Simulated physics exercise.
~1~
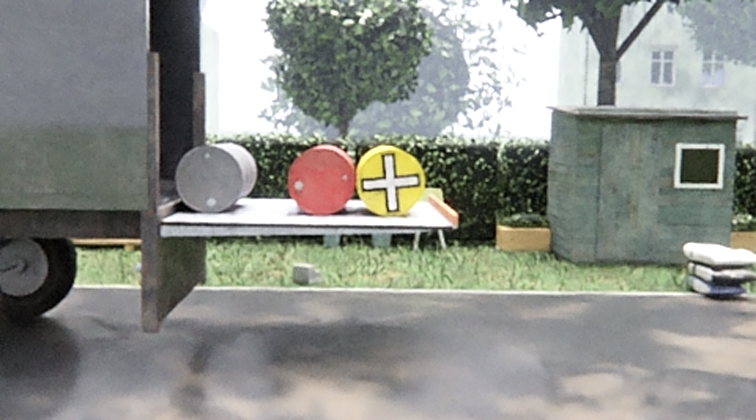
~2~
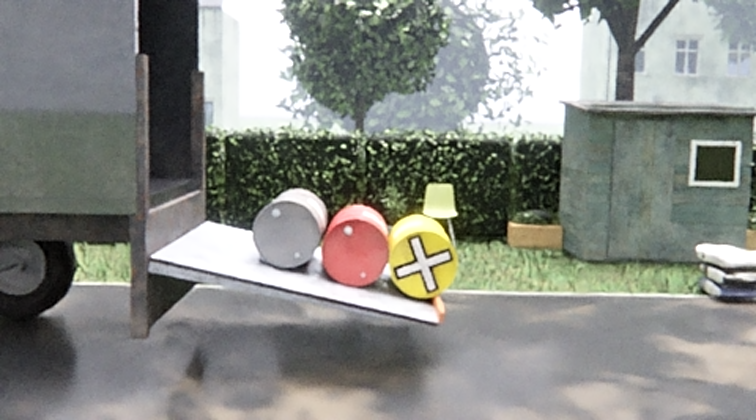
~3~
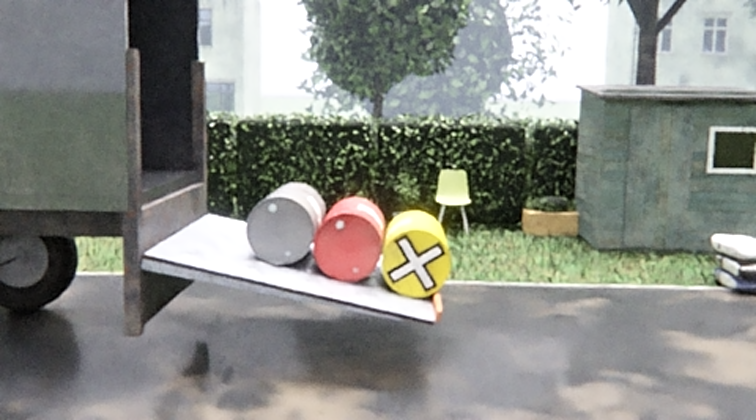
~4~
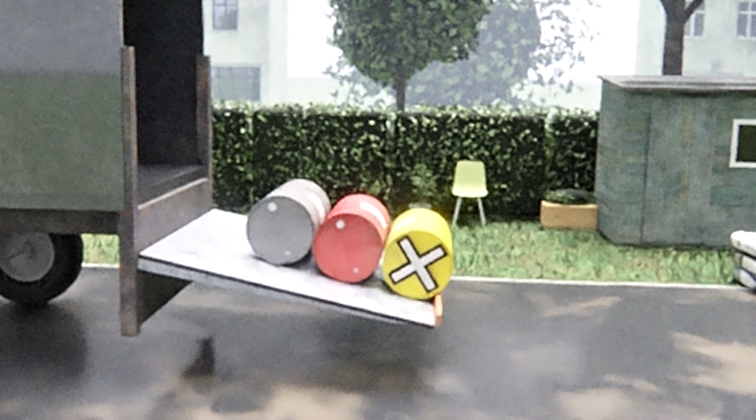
On a lorry's lowered, tilting lift, three drums roll right and rest at the stop.
